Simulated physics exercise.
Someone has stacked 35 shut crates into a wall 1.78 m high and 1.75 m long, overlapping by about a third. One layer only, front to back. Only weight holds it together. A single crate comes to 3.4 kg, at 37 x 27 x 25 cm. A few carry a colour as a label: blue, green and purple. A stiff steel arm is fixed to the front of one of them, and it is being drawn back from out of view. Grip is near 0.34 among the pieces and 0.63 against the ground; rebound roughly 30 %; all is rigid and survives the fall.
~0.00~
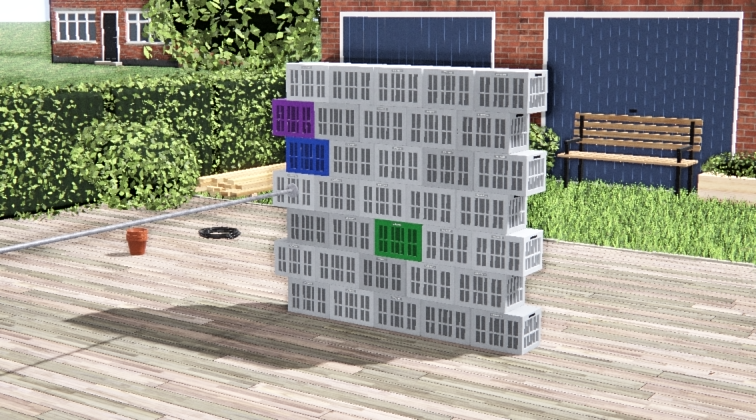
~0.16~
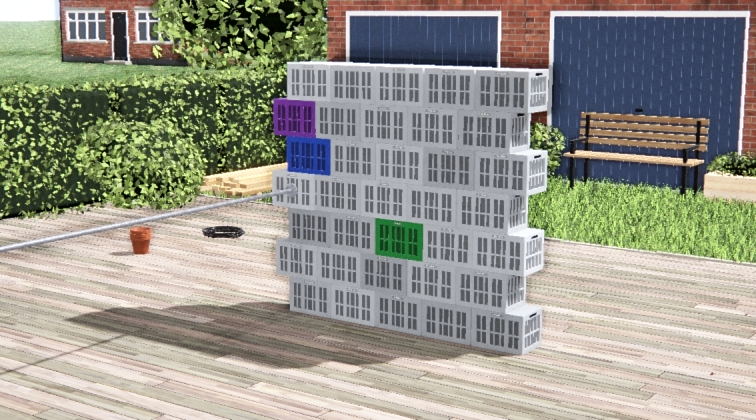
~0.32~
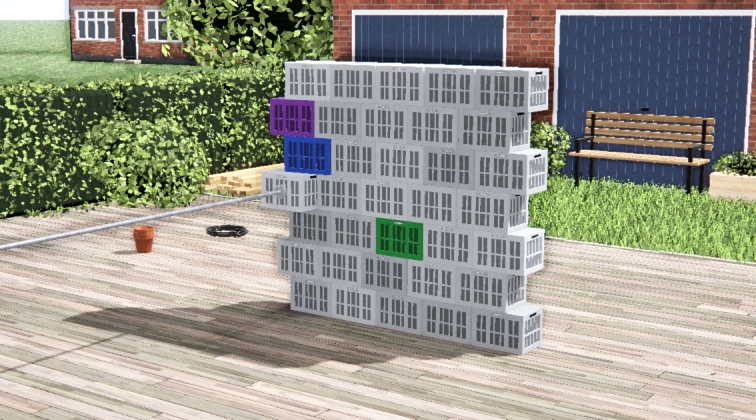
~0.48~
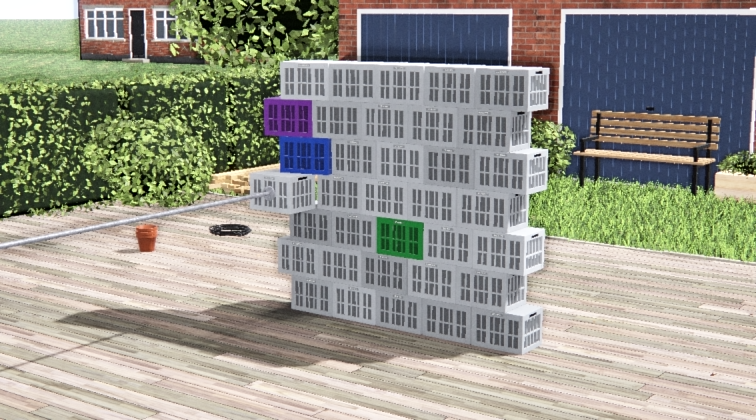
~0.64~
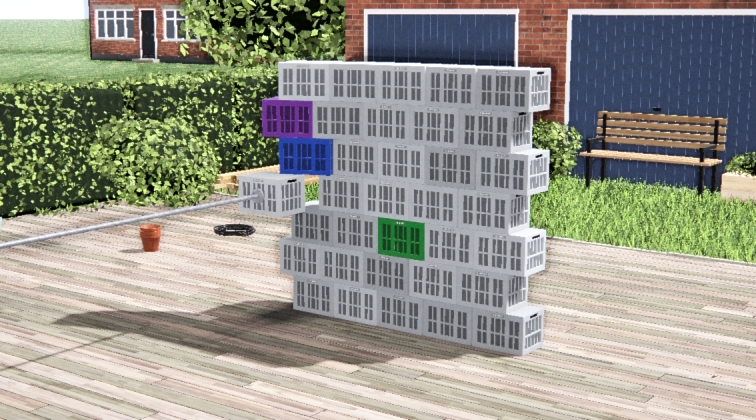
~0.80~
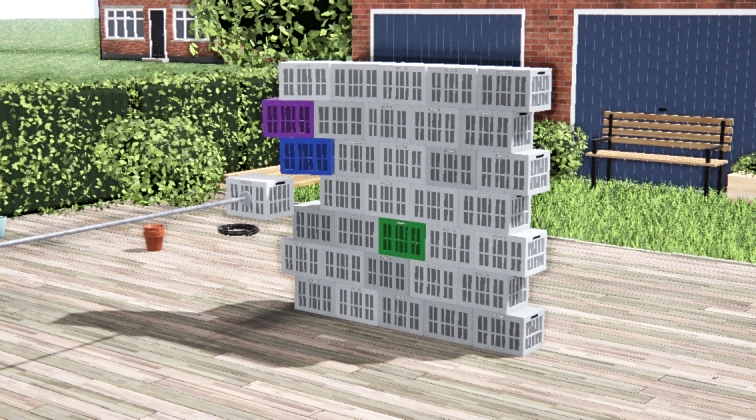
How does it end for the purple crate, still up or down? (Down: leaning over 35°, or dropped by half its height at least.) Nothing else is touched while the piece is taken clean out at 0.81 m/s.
In the end the purple crate comes down.
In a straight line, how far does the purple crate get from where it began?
Some 140 cm.
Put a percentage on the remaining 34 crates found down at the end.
Roughly 15 per cent of them.
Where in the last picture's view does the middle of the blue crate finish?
At about (326, 311).
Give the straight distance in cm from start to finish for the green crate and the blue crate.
Green 0, blue 110.
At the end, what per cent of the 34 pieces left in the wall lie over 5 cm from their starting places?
Shifted: 15 per cent.
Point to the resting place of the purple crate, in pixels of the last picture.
Around (231, 289).
Around 1.30 s, 1 of the 34 other crates down; purple crate tipped 32°, 16 cm lower; blue crate tipped 32°.
Around 1.74 s, 3 of the 34 other crates down; purple crate upside down; blue crate on its side.
Around 2.20 s, 5 of the 34 other crates down; purple crate on its side; blue crate tipped 44°, 92 cm lower.
Around 2.78 s, 5 of the 34 other crates down; purple crate on its side; blue crate tipped 41°, 96 cm lower.
Finally (3.6 s), 5 of the 34 other crates down; purple crate on its side; blue crate 1.02 m lower; green crate unmoved. Seen by the last camera, middles, purple crate near (231, 289), blue crate near (326, 311).
